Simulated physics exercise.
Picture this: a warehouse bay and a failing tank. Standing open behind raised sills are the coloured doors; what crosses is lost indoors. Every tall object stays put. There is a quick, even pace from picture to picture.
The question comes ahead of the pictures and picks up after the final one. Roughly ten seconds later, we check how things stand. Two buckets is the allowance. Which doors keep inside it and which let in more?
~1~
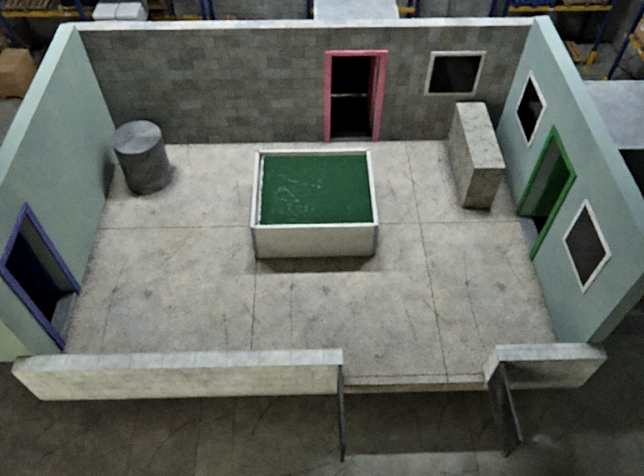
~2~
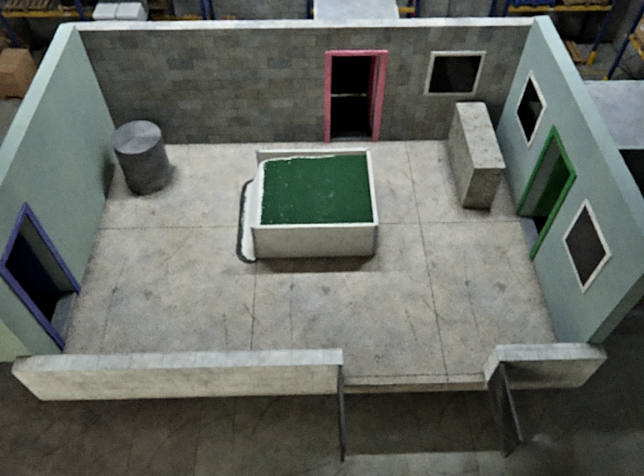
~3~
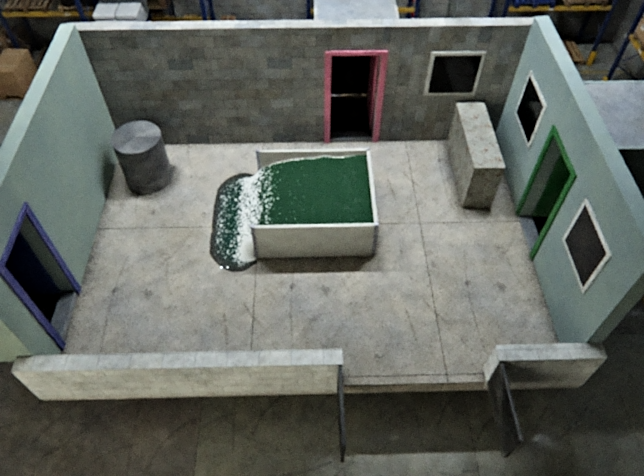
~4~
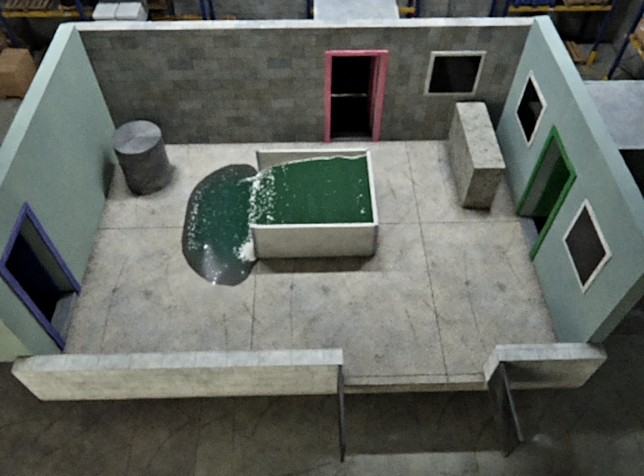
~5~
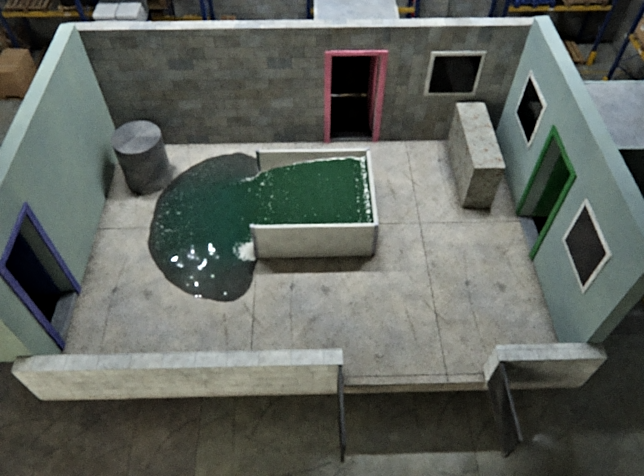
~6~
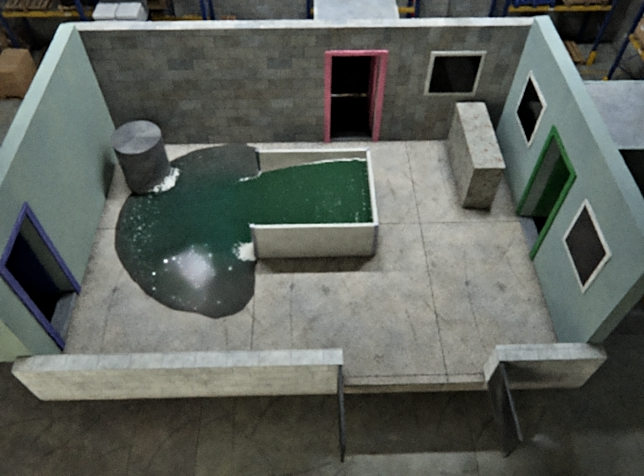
Here is how it goes: The blue door lets in more; the pink door keeps inside it; the green door lets in more.
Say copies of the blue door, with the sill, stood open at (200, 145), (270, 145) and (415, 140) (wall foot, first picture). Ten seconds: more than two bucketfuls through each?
Exceeds it; stays within it; stays within it.
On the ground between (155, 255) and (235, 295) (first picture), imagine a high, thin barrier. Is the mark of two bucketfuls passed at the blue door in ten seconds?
My reading: Blue keeps below it.
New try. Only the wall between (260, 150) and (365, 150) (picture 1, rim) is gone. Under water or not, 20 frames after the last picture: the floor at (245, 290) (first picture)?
There: Dry.
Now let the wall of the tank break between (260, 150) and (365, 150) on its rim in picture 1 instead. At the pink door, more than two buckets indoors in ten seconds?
Note: Pink door admits more.
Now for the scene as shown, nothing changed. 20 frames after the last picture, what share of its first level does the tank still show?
My figure is about 16 in a hundred.
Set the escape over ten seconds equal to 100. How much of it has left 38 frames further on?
It comes to around 45 per cent.
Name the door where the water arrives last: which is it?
It would be the door marked green.
A moment on, water covers 35 % of the floor; the blue door wet at the sill, nothing in, the pink door not reached, the green door not reached.
Next, water covers 35 % of the floor; the blue door under two buckets in, the pink door not reached, the green door not reached.
Then, water covers 50 % of the floor; the blue door over two buckets in, the pink door not reached, the green door not reached.
Later, water covers 90 % of the floor; the blue door far over two buckets in, the pink door wet at the sill, nothing in, the green door wet at the sill, nothing in.
In the end, water covers 100 % of the floor; the blue door far over two buckets in, the pink door wet at the sill, nothing in, the green door over two buckets in.
